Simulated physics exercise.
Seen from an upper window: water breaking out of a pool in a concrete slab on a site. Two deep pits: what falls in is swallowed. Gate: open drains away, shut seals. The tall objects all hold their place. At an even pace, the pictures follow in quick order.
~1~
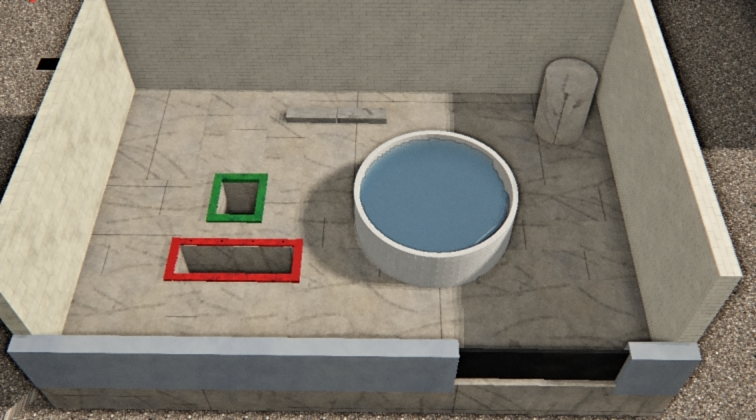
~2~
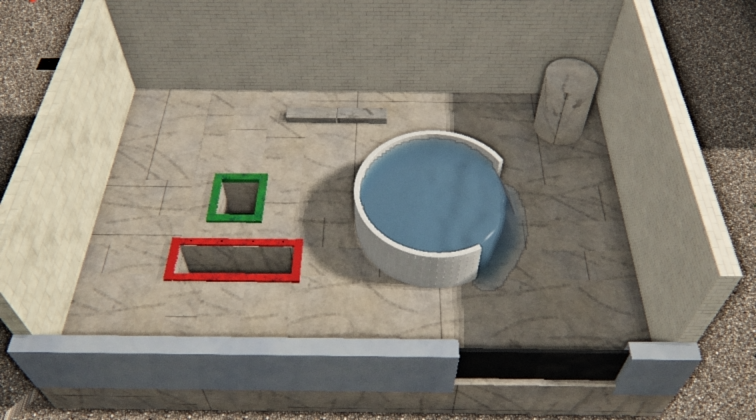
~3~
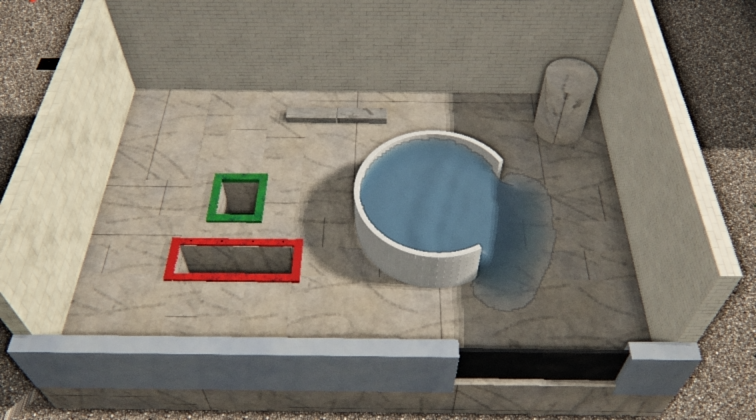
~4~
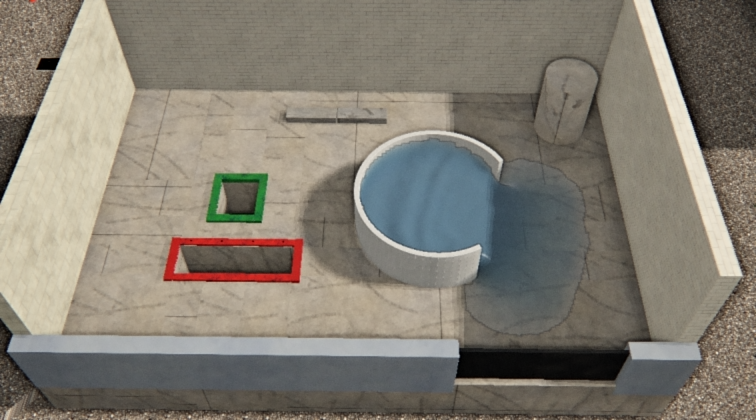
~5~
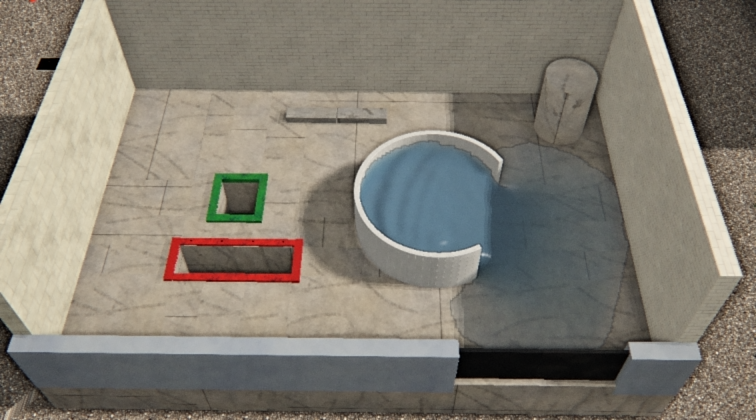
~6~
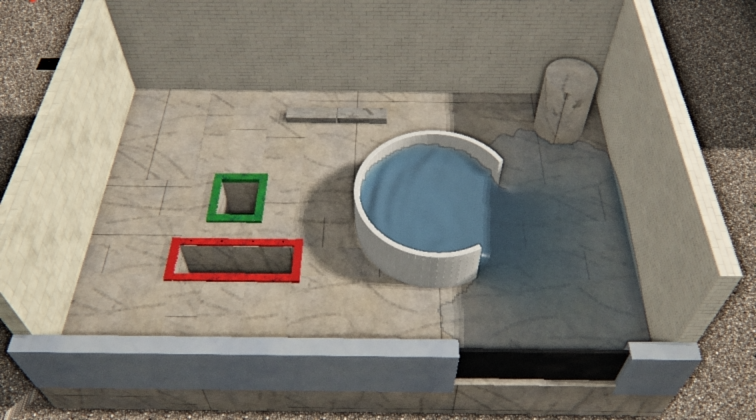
Water pours from a gap in the round tank's right side and spreads across the slab.
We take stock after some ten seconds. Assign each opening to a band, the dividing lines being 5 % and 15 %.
The gate is a minor outlet here - below five per cent; the green pit is a minor outlet here - below five per cent; the red pit is a minor outlet here - below five per cent.
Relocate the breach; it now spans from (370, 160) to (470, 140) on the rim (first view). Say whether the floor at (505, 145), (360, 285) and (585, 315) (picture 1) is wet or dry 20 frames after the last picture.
Going point by point: Waterlogged, left unwetted, left unwetted.
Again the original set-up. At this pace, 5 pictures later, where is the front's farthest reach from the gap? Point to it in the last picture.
The flood front should get to about (593, 100).
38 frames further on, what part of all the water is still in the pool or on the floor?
Some 98 per cent has not gone.
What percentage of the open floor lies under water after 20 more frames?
Near 50 in a hundred.
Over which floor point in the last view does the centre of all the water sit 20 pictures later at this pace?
I'd place it roughly at (514, 244).
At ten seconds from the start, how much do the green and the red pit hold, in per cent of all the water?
Roughly 2 percent first, and 2 percent second.
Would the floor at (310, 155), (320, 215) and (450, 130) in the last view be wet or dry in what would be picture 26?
Taking them as listed, I'd call them high and dry, high and dry and soaked through.
A moment on, water covers 25 % of the floor; the gate 0 %, the green pit 0 %, the red pit 0 %.
Next, water covers 25 % of the floor; the gate 0 %, the green pit 0 %, the red pit 0 %.
Then, water covers 50 % of the floor; the gate 0 %, the green pit 0 %, the red pit 0 %.
Later, water covers 85 % of the floor; the gate 0 %, the green pit 0 %, the red pit 2 %.
In the end, water covers 95 % of the floor; the gate 0 %, the green pit 1 %, the red pit 3 %.
